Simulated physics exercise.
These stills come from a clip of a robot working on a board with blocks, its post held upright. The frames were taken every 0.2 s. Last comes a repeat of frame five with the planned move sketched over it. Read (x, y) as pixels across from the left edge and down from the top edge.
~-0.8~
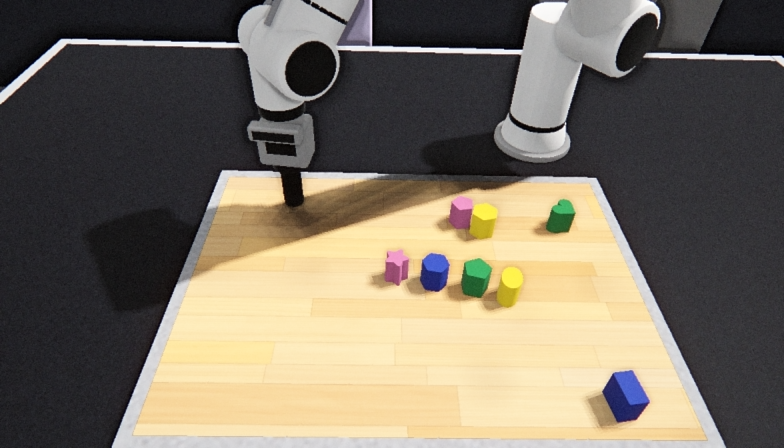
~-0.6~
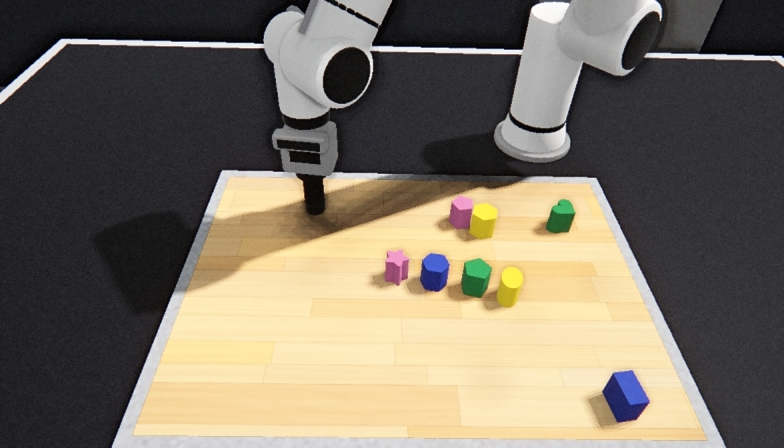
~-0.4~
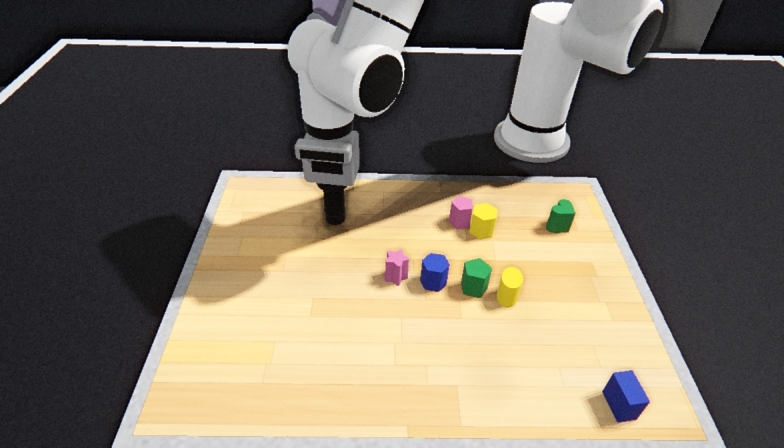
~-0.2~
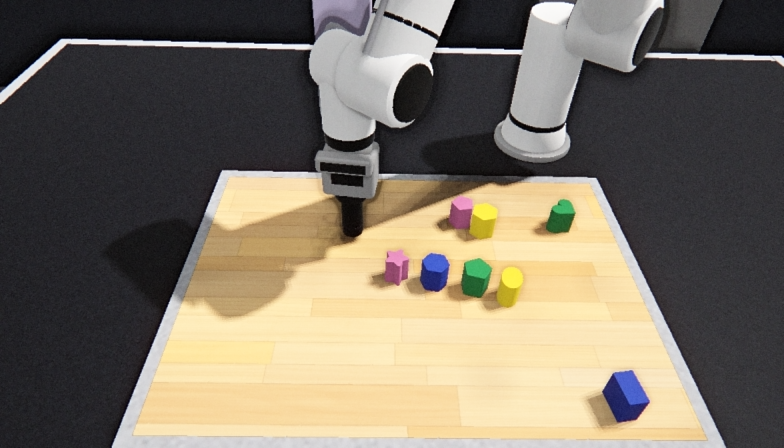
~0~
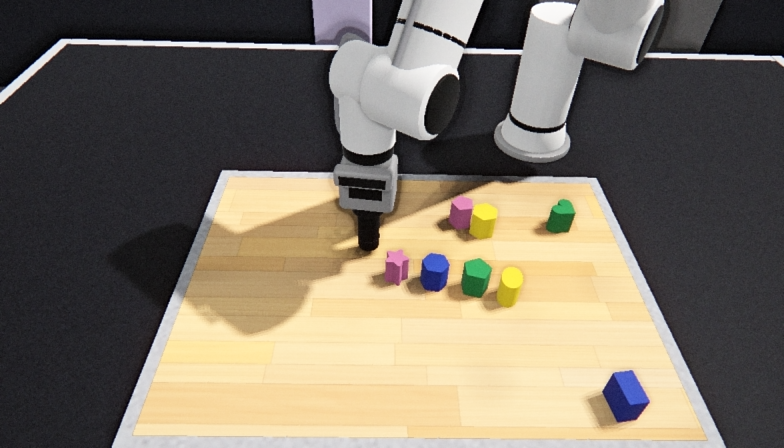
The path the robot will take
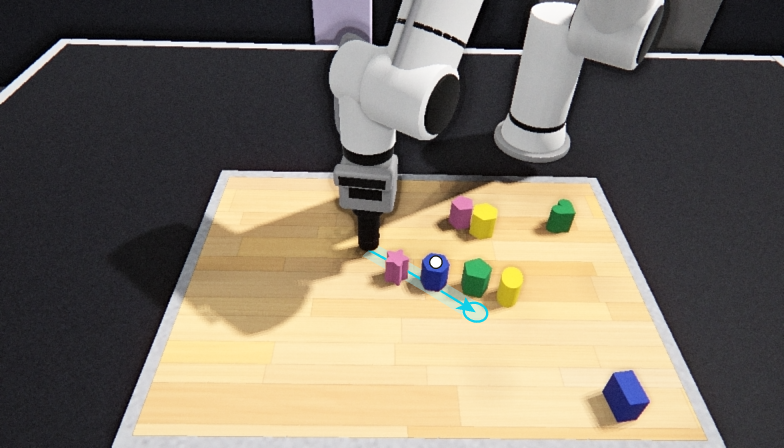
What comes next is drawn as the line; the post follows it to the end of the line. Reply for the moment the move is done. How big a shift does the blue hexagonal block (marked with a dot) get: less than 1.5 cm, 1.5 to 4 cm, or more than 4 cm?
It moves more than 4 cm.
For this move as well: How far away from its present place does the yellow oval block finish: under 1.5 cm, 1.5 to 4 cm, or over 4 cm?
It is going to finish 1.5 to 4 cm from where it is now.
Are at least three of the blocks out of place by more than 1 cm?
My answer is yes.
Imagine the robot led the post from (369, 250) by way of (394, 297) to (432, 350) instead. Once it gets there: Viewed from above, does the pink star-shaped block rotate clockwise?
Short answer: No.
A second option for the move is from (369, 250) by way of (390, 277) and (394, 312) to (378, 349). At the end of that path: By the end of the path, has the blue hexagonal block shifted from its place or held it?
Put simply, it stays right there.
Drawn move, from (369, 250) to (475, 312); the dot is on the blue hexagonal block.
On the path given first. One third of the way, post at (404, 264); pink star-shaped block at (403, 264), turned 20° clockwise.
Two thirds of the way, post at (439, 284); pink star-shaped block at (407, 269), turned 60° clockwise; blue hexagonal block at (466, 271), turned 40° anticlockwise; green five-sided block at (490, 268).
At the end, post at (477, 307); pink star-shaped block at (407, 269), turned 60° clockwise; blue hexagonal block at (501, 283), turned 105° anticlockwise; green five-sided block at (507, 264), turned 50° anticlockwise; yellow oval block at (526, 279), turned 45° clockwise.
